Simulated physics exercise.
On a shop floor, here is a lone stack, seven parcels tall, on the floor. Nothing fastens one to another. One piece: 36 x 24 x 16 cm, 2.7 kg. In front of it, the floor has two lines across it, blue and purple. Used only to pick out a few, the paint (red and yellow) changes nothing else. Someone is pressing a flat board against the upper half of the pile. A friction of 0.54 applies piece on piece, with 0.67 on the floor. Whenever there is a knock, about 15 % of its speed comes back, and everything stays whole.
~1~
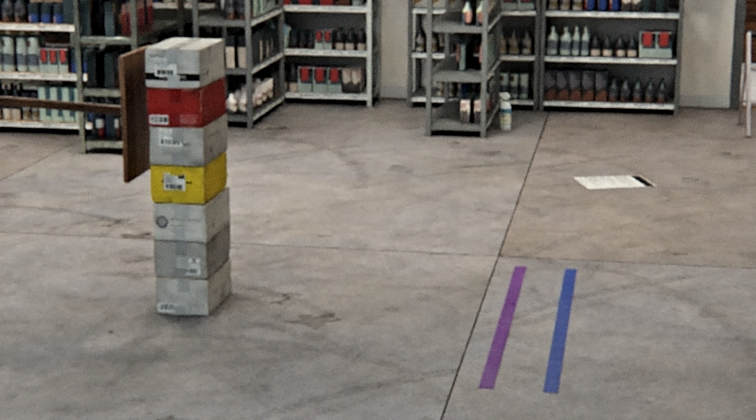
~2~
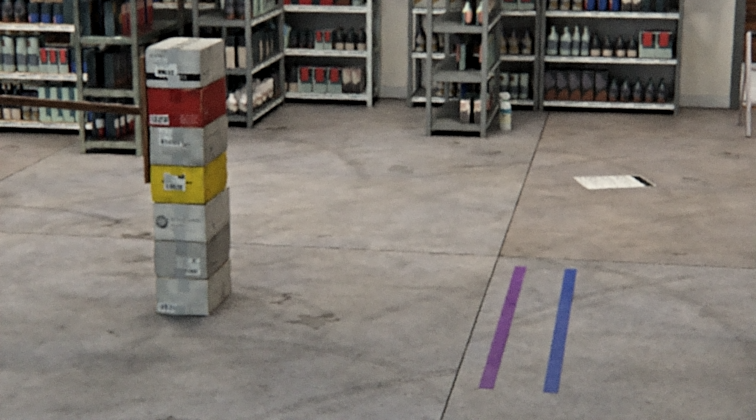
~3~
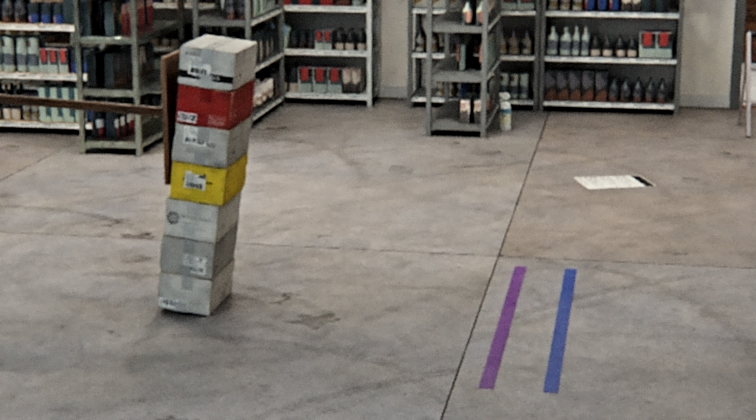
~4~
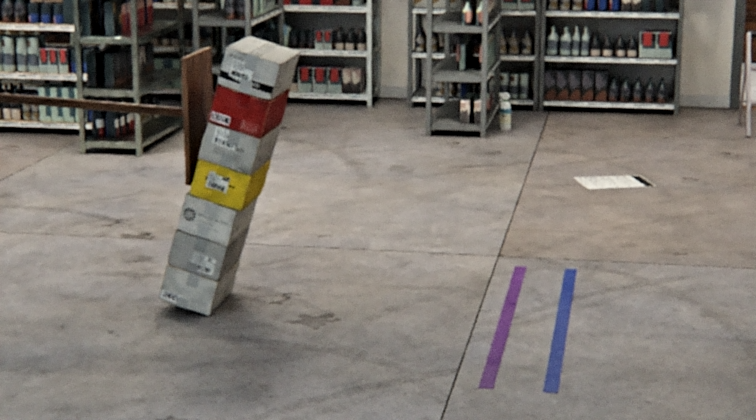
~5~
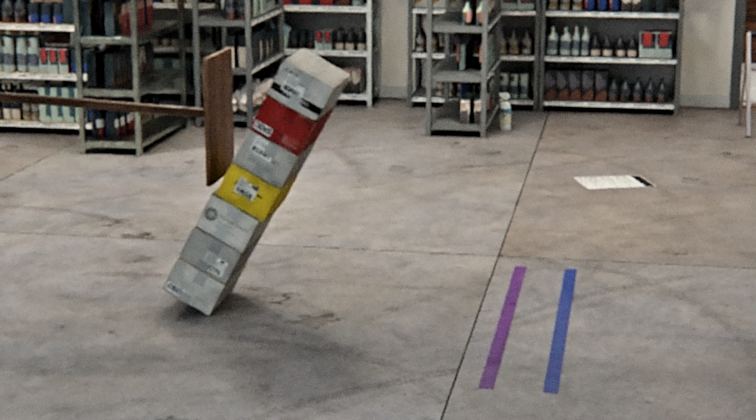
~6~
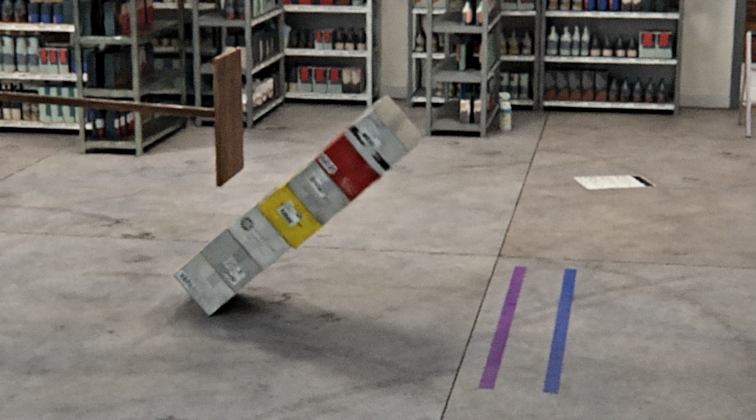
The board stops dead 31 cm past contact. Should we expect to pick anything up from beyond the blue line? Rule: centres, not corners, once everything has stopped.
No, all stops short of the blue line.
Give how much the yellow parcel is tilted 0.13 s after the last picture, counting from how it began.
Roughly 70 degrees.
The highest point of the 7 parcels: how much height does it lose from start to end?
90 cm.
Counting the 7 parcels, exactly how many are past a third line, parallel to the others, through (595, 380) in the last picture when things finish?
The answer is 0.
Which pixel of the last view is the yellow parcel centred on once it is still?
Around (372, 286).
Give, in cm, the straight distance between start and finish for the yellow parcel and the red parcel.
Net shift, middle to middle: Yellow 90 cm, red 140 cm.
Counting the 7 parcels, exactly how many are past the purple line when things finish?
Number past the line: 0.
Then, 0.06 s later than the last frame, none of the 7 parcels past the blue line, 7 disturbed; yellow parcel tilted 58°, 18 cm lower; red parcel tilted 57°, 33 cm lower.
Then, 0.13 s later than the last frame, none of the 7 parcels past the blue line, 7 disturbed; yellow parcel tilted 70°, 30 cm lower; red parcel tilted 69°, 50 cm lower.
Then, 0.23 s later than the last frame, none of the 7 parcels past the blue line, 7 disturbed; yellow parcel on its side; red parcel on its side.
When it is over, none of the 7 parcels past the blue line, 7 disturbed; red parcel on its side; yellow parcel on its side. The farthest middle lies 27 cm short of that line. In pixels of the last frame, middles, red parcel near (456, 291), yellow parcel near (372, 287).
